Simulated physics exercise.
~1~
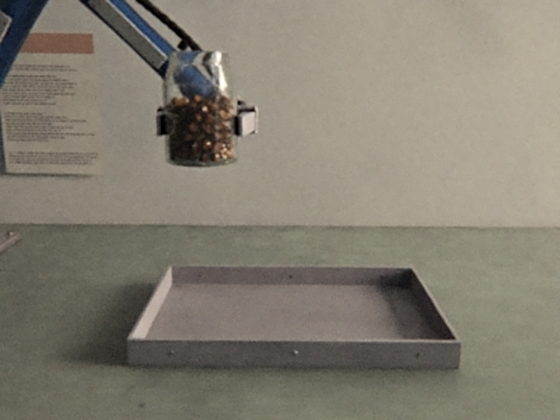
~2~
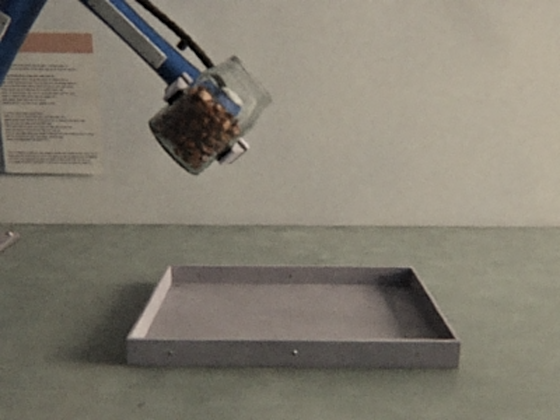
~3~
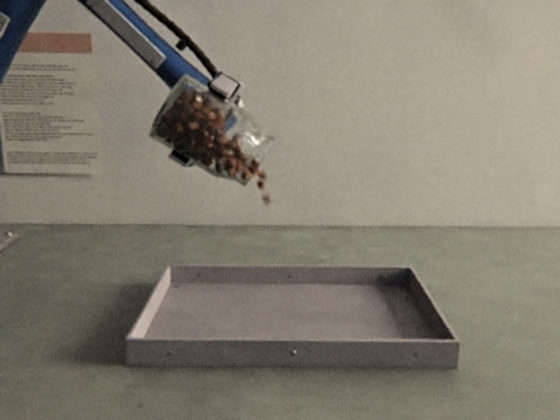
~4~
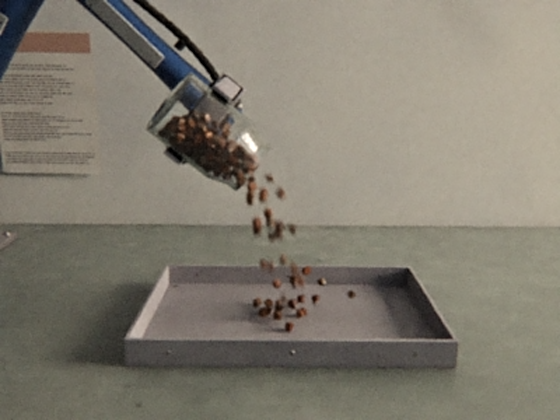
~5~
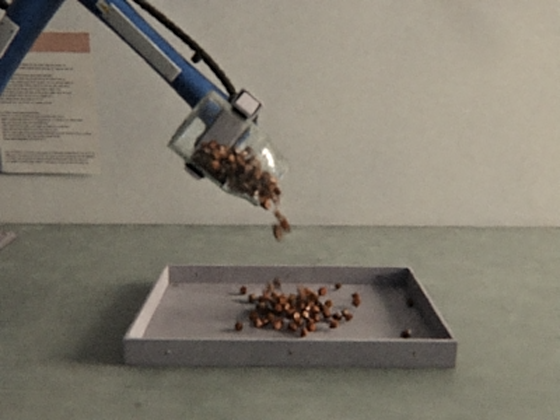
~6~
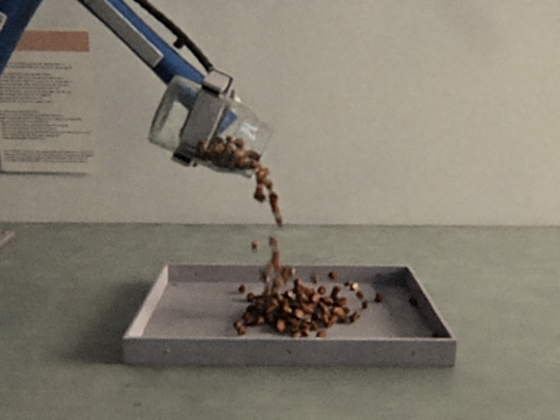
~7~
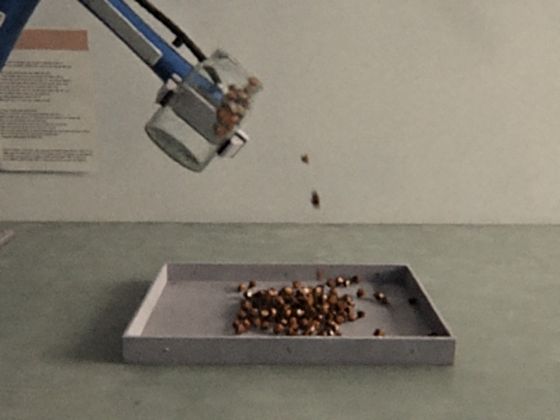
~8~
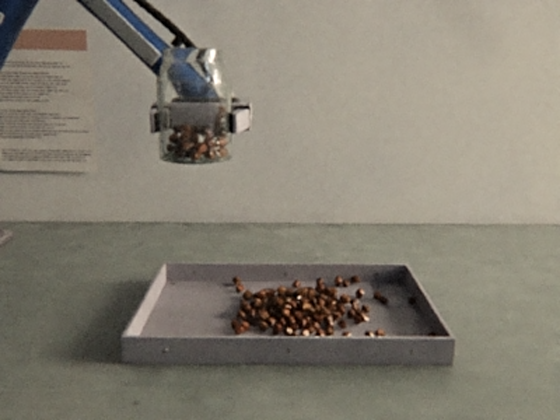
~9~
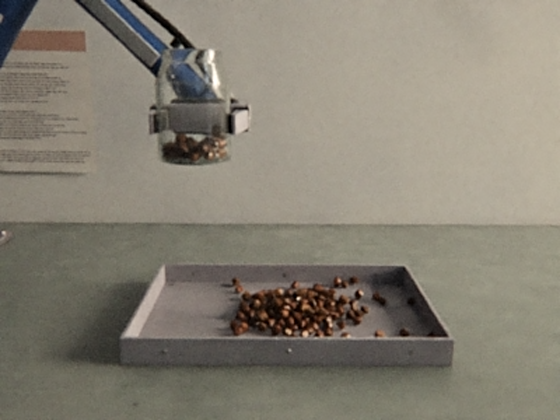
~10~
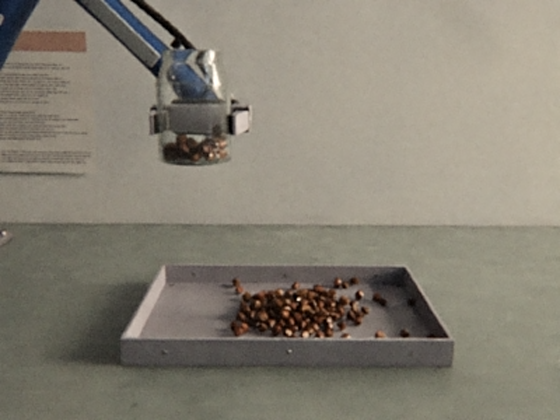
A blue robotic arm holding a glass jar of brown pellets tips it to the right above a shallow grey tray, spilling most of them into a scattered heap, then turns the jar upright again, with some pellets still inside.
